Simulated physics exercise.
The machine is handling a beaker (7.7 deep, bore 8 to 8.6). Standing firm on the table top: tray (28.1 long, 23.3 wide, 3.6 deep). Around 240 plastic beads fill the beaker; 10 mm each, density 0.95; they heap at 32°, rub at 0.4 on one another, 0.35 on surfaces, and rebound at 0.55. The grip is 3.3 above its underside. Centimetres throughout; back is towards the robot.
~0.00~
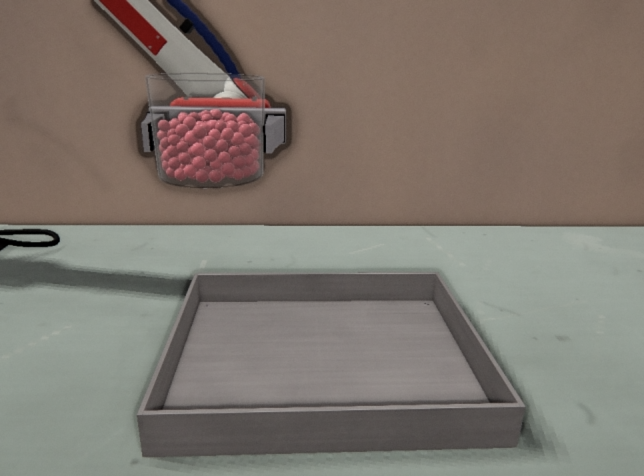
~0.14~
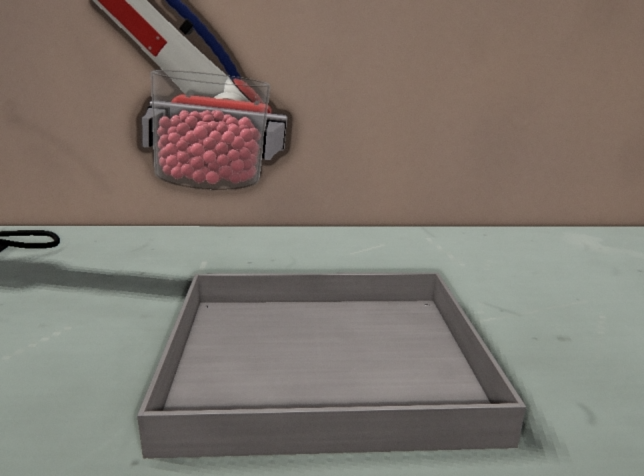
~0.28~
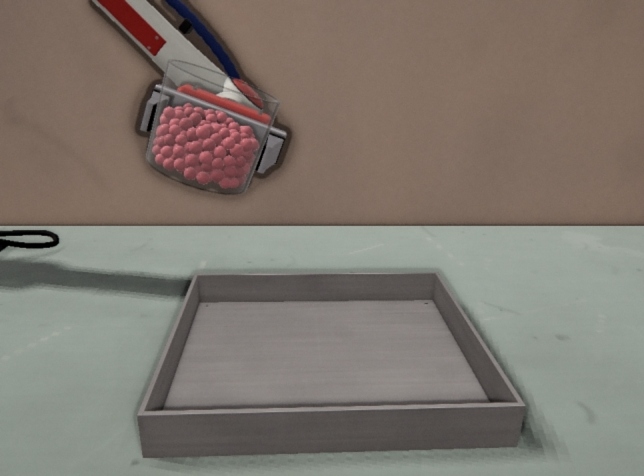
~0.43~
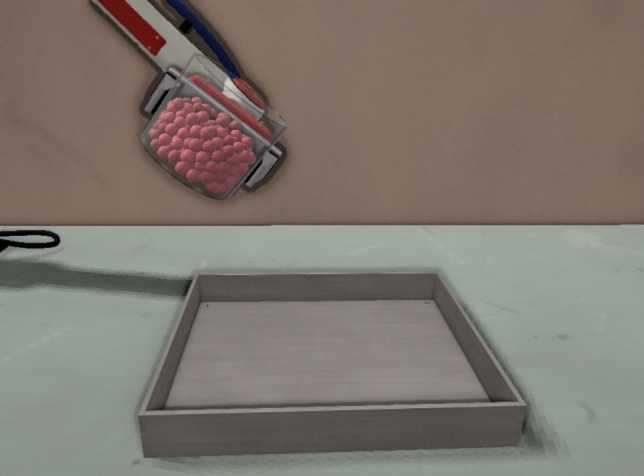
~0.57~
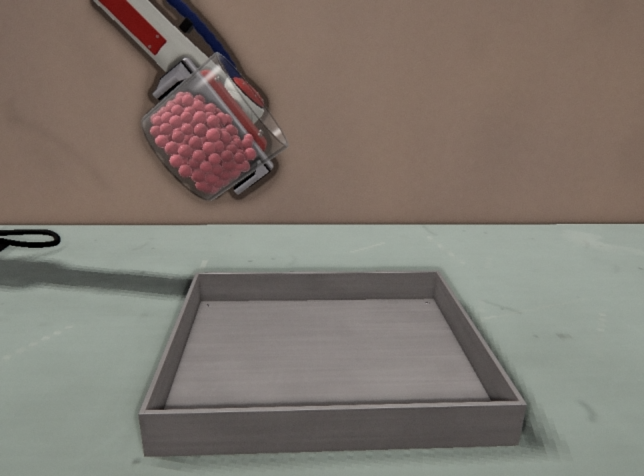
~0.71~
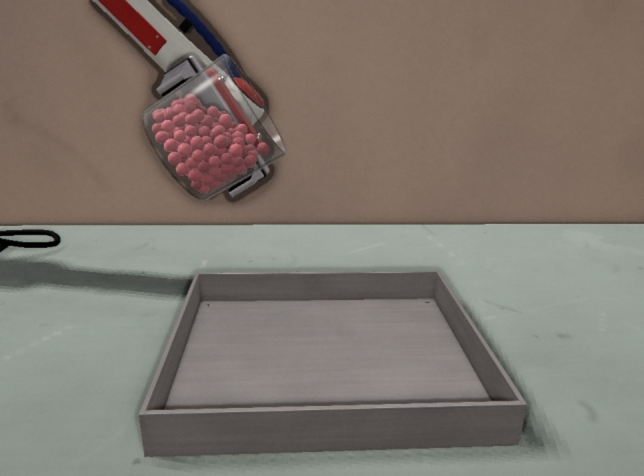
A robot arm steadily tilts a clear beaker of pink beads rightward above an empty tray.
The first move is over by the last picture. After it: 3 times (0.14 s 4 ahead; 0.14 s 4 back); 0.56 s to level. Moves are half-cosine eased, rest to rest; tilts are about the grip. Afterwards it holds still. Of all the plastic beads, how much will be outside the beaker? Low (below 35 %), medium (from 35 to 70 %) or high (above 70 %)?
Outside the beaker the share is low, below 35 %.
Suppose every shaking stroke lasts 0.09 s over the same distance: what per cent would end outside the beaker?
Then about 40 per cent.
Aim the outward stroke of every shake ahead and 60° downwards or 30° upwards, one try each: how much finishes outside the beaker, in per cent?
Some 0 and 30 per cent.
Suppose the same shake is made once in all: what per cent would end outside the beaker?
In that case some 5 per cent.
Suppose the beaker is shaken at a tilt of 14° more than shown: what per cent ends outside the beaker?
Some 55 per cent.
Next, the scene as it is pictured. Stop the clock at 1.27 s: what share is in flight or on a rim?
About 8 per cent.
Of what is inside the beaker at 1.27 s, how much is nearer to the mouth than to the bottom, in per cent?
Roughly 35 per cent.
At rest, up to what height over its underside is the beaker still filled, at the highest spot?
About 7.0 cm.
By 1.27 s, tilted 58° forward, highest piece 23 above the table; 205 in the beaker, 12 in the tray, 18 in flight or on a rim.
By 1.83 s, tilted 29° forward, highest piece 24 above the table; 194 in the beaker, 41 in the tray.
By 2.31 s, level, highest piece 26 above the table; 194 in the beaker, 41 in the tray.
By 3.36 s, level, highest piece 26 above the table; 194 in the beaker, 41 in the tray.
Final count, 194 in the beaker, 41 in the tray. That is 17 % outside the beaker.
